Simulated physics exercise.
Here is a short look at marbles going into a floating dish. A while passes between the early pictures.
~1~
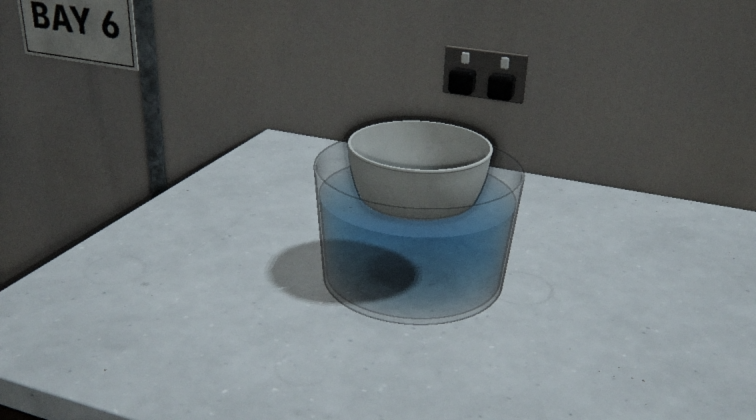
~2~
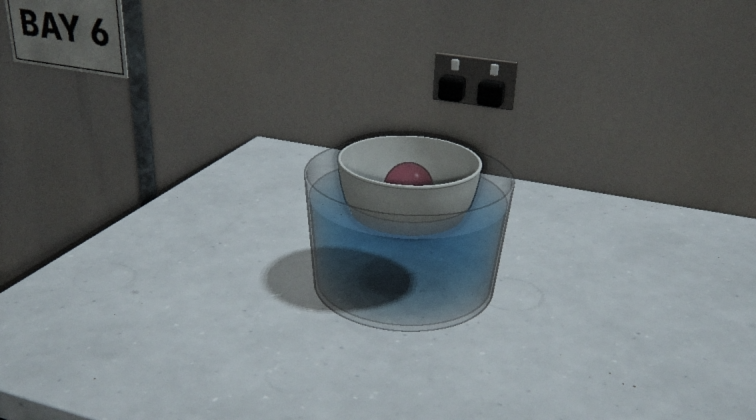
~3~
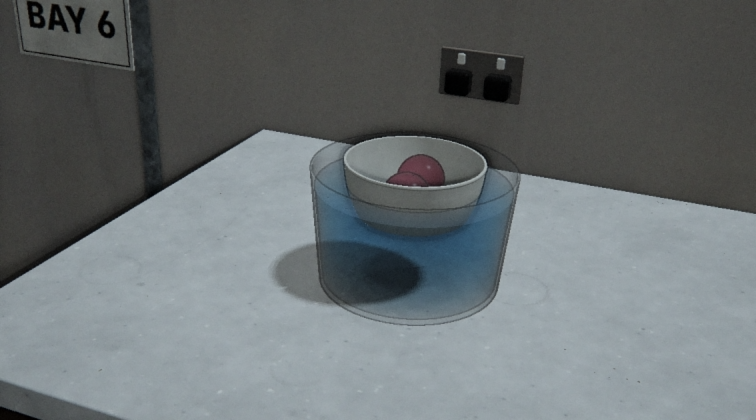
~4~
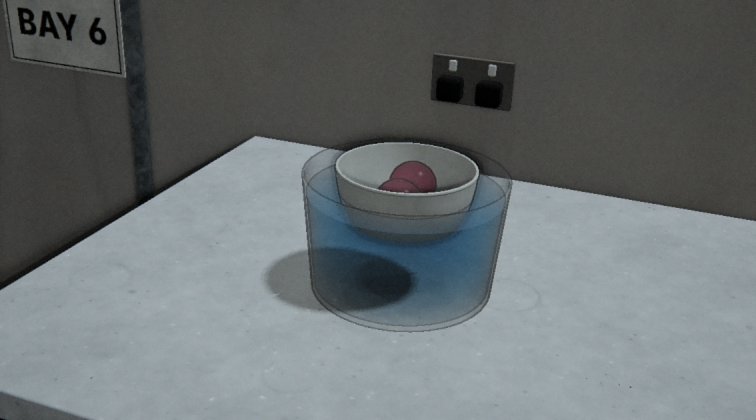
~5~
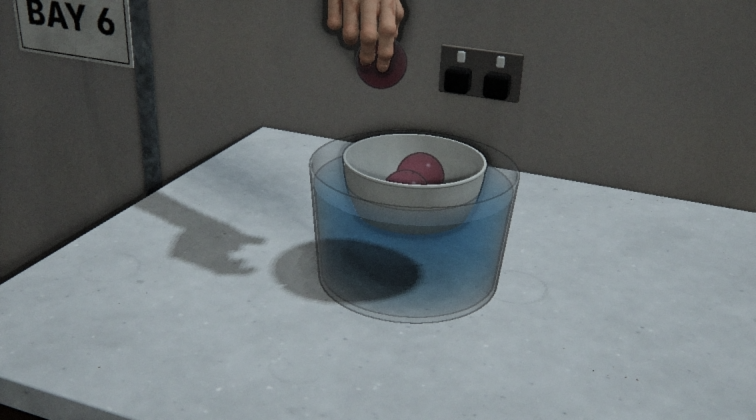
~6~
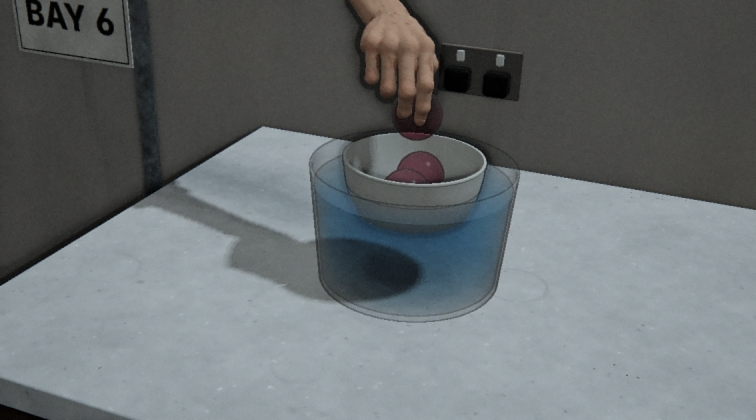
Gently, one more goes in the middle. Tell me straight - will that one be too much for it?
No, I think it's fine with that one.
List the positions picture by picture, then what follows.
Dish (420, 145) empty; most of its side above the surface, in the first picture.
Dish (410, 160) with one aboard; about two thirds of its side above the surface, in the second picture.
Dish (415, 161) with two aboard; about half of its side above the surface, in the third picture.
Dish (407, 168) with two aboard; about half of its side above the surface, in the fourth picture.
Dish (415, 159) with two aboard; about half of its side above the surface; the next glass marble in the hand at (381, 63), in the fifth picture.
Dish (415, 158) with two aboard; about half of its side above the surface; the next glass marble in the hand at (417, 115), in the sixth picture.
Next, the glass marble is in and the dish dips.
After that, it steadies; about a fifth of its side above the surface.
Finally, the dish floats; about a fifth of its side above the surface.
